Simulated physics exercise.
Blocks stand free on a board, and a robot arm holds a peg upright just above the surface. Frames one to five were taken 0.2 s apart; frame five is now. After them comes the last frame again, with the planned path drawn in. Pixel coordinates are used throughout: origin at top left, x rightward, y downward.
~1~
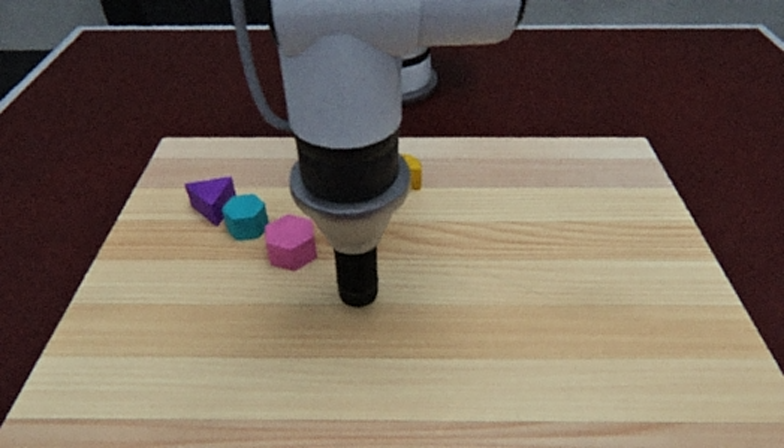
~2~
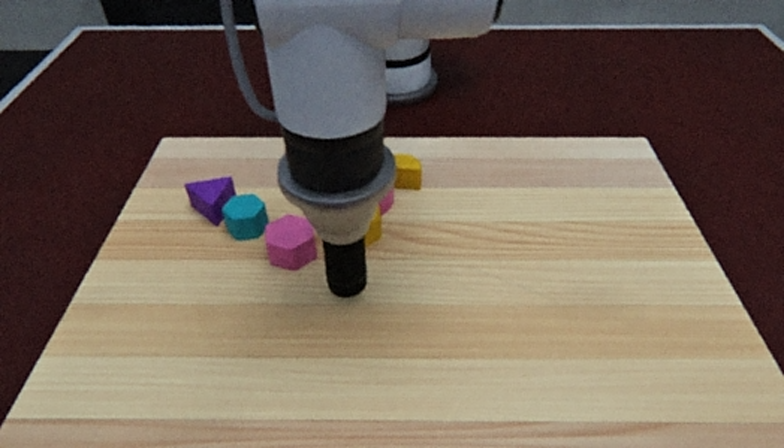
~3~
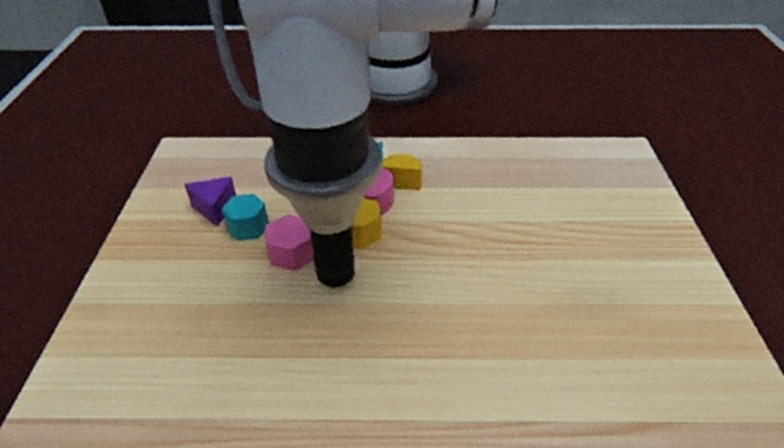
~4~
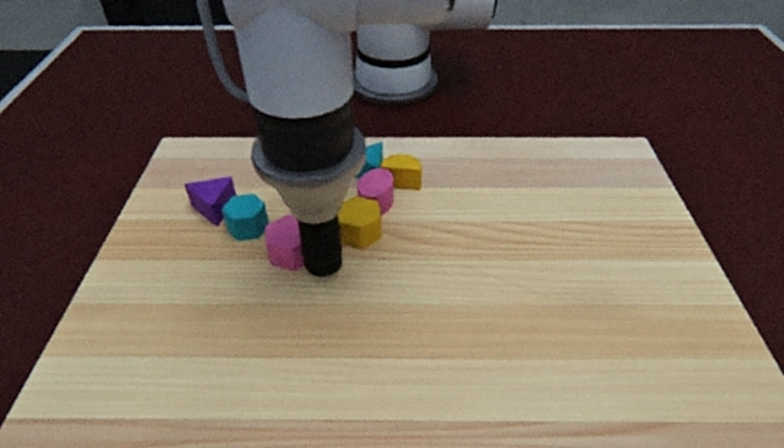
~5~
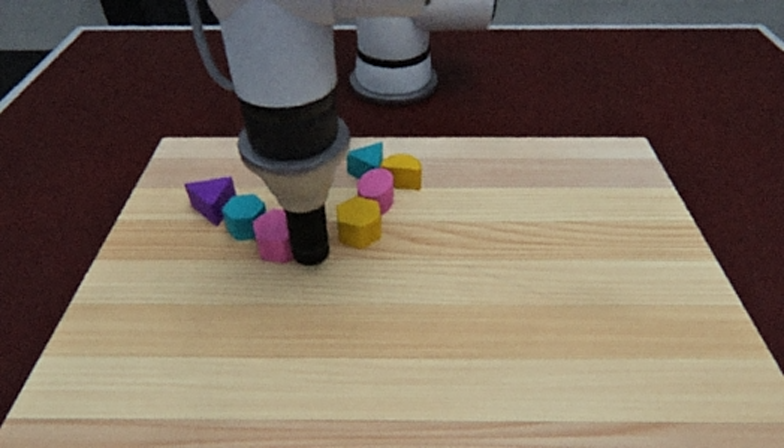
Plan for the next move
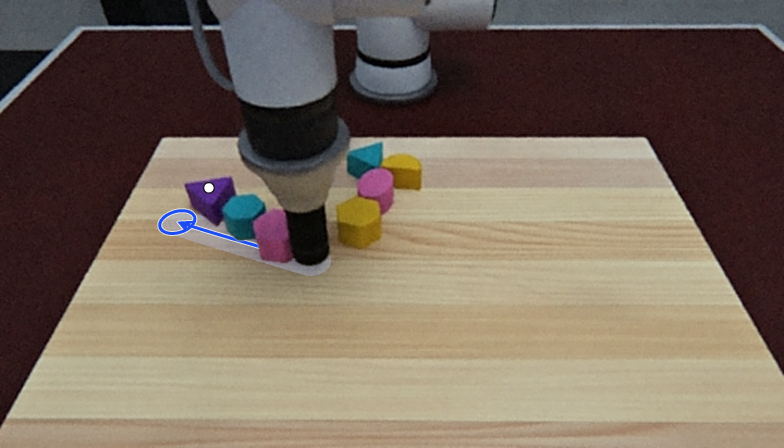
A robot arm moved its black peg slowly left and slightly back across a wooden board, uncovering some colorful blocks behind it, then nudged the pink hexagon a little toward the turquoise one.
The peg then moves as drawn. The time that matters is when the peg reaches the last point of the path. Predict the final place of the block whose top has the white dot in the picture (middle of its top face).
If I read the scene right, the answer is (162, 140).
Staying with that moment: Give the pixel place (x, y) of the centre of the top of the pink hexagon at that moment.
In the picture, it is at (156, 180).
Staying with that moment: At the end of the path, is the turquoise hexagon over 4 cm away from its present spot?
My answer is yes.
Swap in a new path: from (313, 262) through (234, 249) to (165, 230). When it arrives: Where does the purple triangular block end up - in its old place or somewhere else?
It is shoved along.
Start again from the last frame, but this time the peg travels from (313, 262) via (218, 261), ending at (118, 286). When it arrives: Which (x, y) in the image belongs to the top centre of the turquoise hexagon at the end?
The top centre is at (213, 185).
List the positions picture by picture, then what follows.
Peg tip (359, 293); block tops, purple triangular block (209, 188); turquoise hexagon (243, 206); pink hexagon (289, 230); yellow hexagon hidden, in the first picture.
Peg (348, 284); blocks unchanged, in the second picture.
Peg (336, 274); blocks unchanged, in the third picture.
Peg (324, 264); blocks unchanged, in the fourth picture.
Peg (311, 254); purple triangular block (209, 188); turquoise hexagon (243, 206); pink hexagon (278, 224); yellow hexagon (358, 211), in the fifth picture.
Path on the board, from (313, 262) to (177, 222); the dot is on the purple triangular block.
What follows on the original path. One third of the way, peg (263, 240); purple triangular block (192, 177), turned 30° clockwise; turquoise hexagon (208, 192), turned 20° clockwise; pink hexagon (231, 210).
Two thirds of the way, peg (217, 226); purple triangular block (171, 158), turned 40° clockwise; turquoise hexagon (179, 174), turned 35° clockwise; pink hexagon (190, 195), turned 10° clockwise.
At the end, peg (174, 213); purple triangular block (162, 140), turned 60° clockwise; turquoise hexagon (159, 157), turned 55° clockwise; pink hexagon (156, 180), turned 30° clockwise; yellow hexagon in place.
